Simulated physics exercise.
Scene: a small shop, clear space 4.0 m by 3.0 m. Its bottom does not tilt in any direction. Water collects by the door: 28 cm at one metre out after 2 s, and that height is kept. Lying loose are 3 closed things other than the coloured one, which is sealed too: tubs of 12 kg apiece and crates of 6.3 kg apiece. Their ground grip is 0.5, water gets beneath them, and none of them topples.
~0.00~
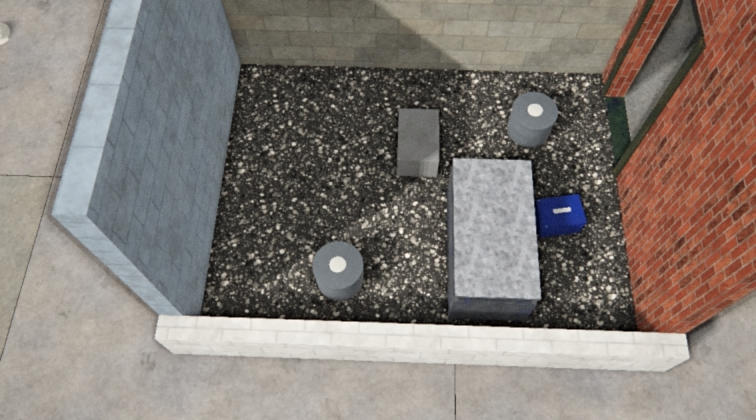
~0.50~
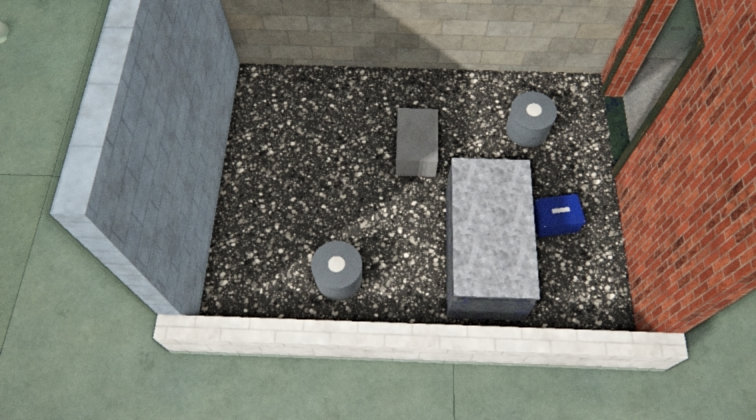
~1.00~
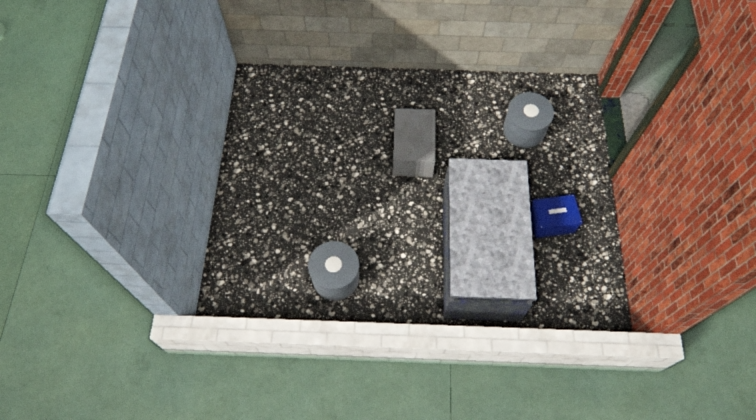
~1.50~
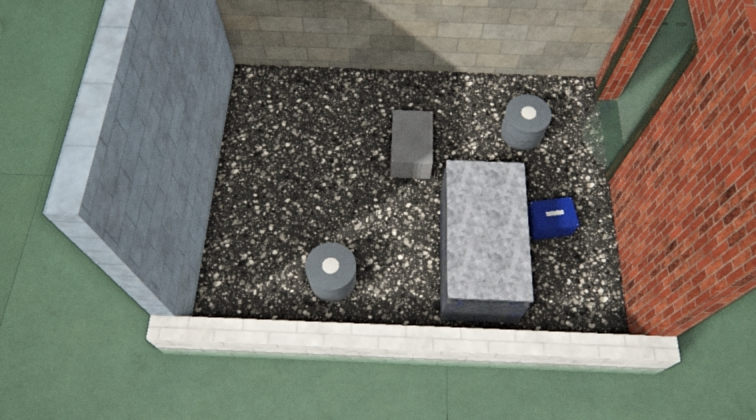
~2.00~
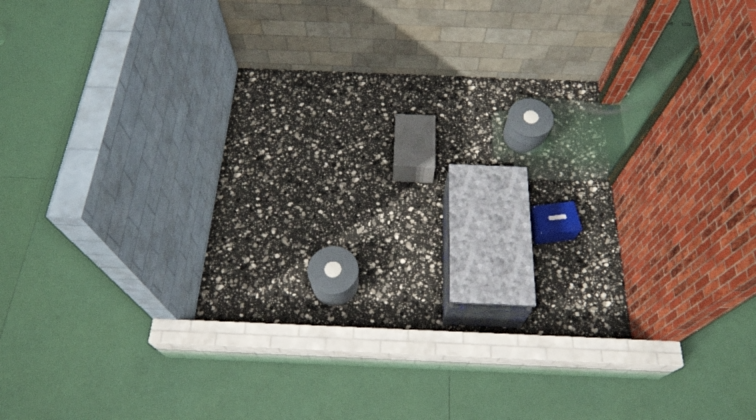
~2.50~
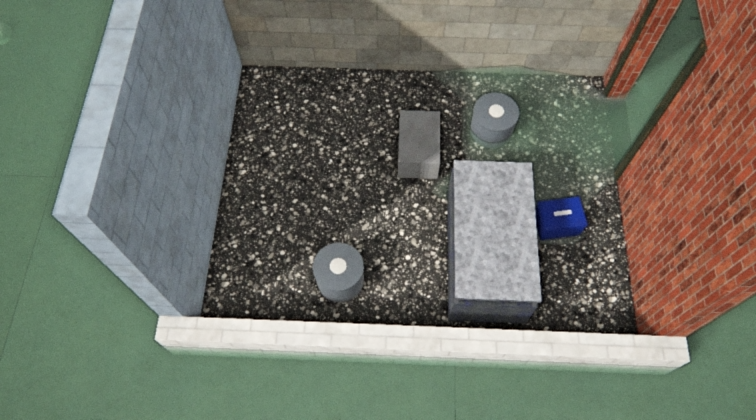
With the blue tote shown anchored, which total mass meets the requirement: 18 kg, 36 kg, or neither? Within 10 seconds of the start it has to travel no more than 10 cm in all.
The answer is 18 kg already.
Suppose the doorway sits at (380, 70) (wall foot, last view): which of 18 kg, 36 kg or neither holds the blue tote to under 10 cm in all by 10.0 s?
With that change, the lighter one suffices.
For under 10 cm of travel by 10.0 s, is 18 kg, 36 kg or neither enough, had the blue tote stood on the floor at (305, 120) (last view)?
The answer: You need the heavier weight.
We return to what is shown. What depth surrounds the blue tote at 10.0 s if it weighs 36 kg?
7 cm, roughly.
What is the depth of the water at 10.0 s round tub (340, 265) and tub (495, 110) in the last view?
Depth approx. 15 cm / 20 cm.
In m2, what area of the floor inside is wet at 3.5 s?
Wet: Near 7.0 m2.
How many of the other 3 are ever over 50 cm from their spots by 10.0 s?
By my tally, 3.
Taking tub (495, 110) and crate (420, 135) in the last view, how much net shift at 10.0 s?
Net displacement, in order: 250 cm; 120 cm.
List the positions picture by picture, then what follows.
The blue tote at (562, 211), on the bottom; 0.0 m2 under water; 0 of 4 have shifted, in the first picture.
The blue tote at (561, 211), on the bottom; 0.0 m2 under water; 0 of 4 have shifted, in the second picture.
The blue tote at (557, 211) rests on the ground; water covers 0.0 m2; 0 of 4 have shifted, in the third picture.
The blue tote at (555, 213), on the bottom; water covers 0.1 m2; 0 of 4 have shifted, in the fourth picture.
The blue tote at (557, 218) rests on the ground; water covers 0.8 m2; 0 of 4 have shifted, in the fifth picture.
The blue tote at (563, 213) rests on the ground; 2.4 m2 under water; 1 of 4 have shifted, in the sixth picture.
After 3.5 s the blue tote would be 0 cm from its start with 18 kg and 0 cm from its start with 36 kg; 5 cm of water round it then.
After 4.5 s the blue tote would be 0 cm from its start with 18 kg and 0 cm from its start with 36 kg; 4 cm of water round it then.
After 7.0 s the blue tote would be 0 cm from its start with 18 kg and 0 cm from its start with 36 kg; 6 cm of water round it then.
After 10.0 s the blue tote would be 0 cm from its start with 18 kg and 0 cm from its start with 36 kg; 7 cm of water round it then.
